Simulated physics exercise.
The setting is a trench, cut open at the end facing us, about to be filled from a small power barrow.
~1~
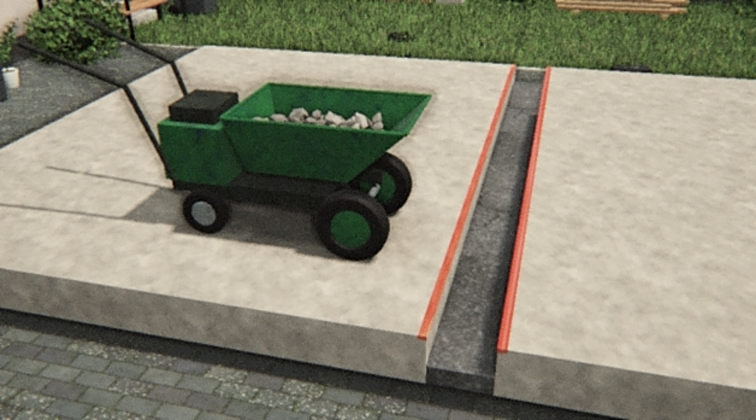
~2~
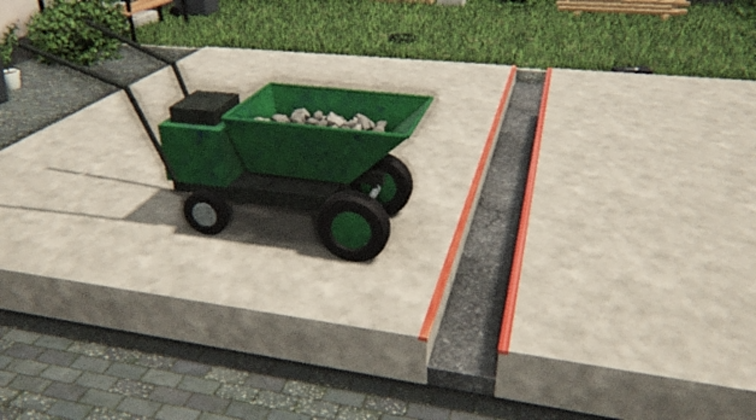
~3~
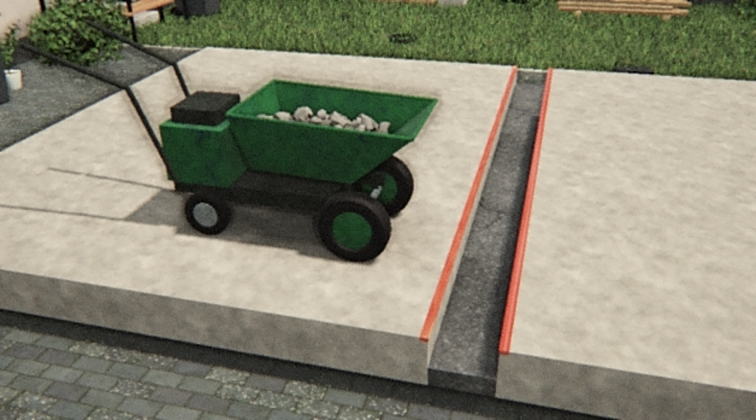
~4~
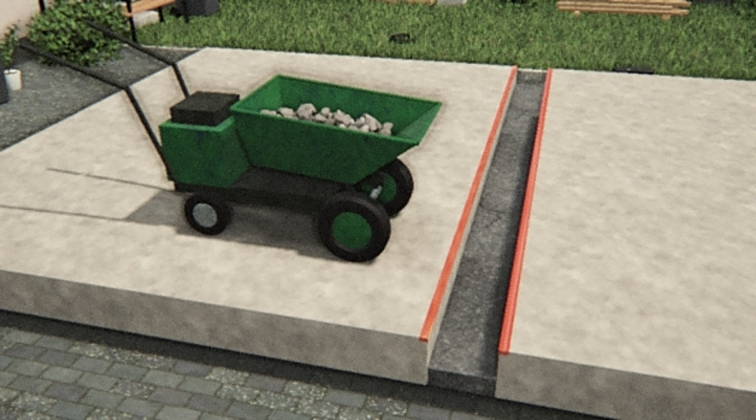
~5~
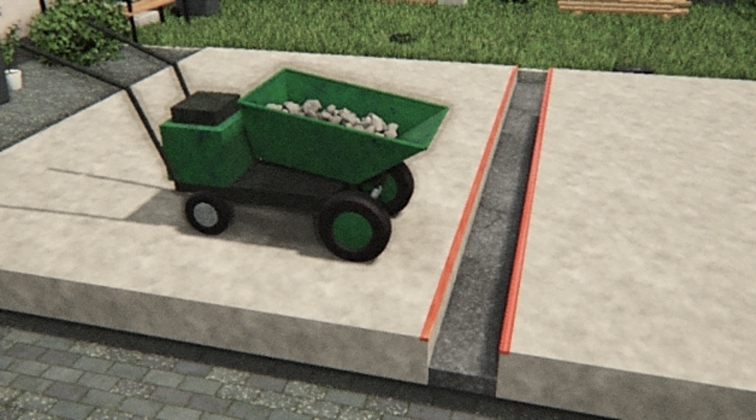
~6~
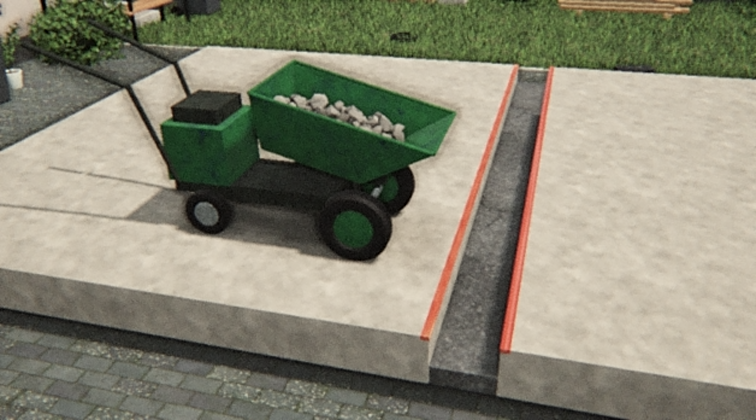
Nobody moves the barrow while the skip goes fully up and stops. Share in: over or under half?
Most of the load finds the trench.
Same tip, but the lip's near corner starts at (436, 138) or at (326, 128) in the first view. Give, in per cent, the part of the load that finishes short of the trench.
Trial 1 around 0 %, trial 2 around 40 %.
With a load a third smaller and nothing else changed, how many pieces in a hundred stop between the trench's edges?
About 100 %.
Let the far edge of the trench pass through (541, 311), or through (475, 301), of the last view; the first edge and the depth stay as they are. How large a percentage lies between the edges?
Well, it'd be something like 100 per cent the first time and 10 per cent the second.
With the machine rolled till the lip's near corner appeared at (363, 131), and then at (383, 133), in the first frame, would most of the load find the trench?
Well, parked at the first spot it'd be past the halfway mark, and at the second it'd be past the halfway mark.
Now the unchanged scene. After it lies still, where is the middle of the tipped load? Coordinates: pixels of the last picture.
Once nothing moves, the middle sits near (492, 264).
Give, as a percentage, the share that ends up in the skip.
10 per cent, roughly.
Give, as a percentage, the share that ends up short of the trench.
Close to 0 in a hundred.
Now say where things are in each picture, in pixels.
The first picture shows lip of the skip at (405, 135), level; top of the load at (320, 126), broken stones; first edge of the trench at (436, 295); far edge at (510, 306), the trench over half as wide as the skip, and about half as deep as wide.
The second picture shows lip of the skip at (407, 137), level; top of the load at (322, 126).
The third picture shows lip of the skip at (412, 140), tipped barely; top of the load at (315, 131).
The fourth picture shows lip of the skip at (417, 144), tipped barely; top of the load at (304, 131).
The fifth picture shows lip of the skip at (425, 149), tipped a little; top of the load at (309, 123).
The sixth picture shows lip of the skip at (433, 155), tipped a little; top of the load at (306, 119); first edge of the trench at (439, 296); far edge at (513, 307).
Soon, skip tipped steeply; all in the skip.
A while on, skip tipped steeply; most in the skip; a small part in or heaped over the trench.
Towards the end, skip tipped right over; a small part in the skip; most in or heaped over the trench; a small part beyond it.
Finally, skip tipped right over; a small part in the skip; most in or heaped over the trench; a small part beyond it.
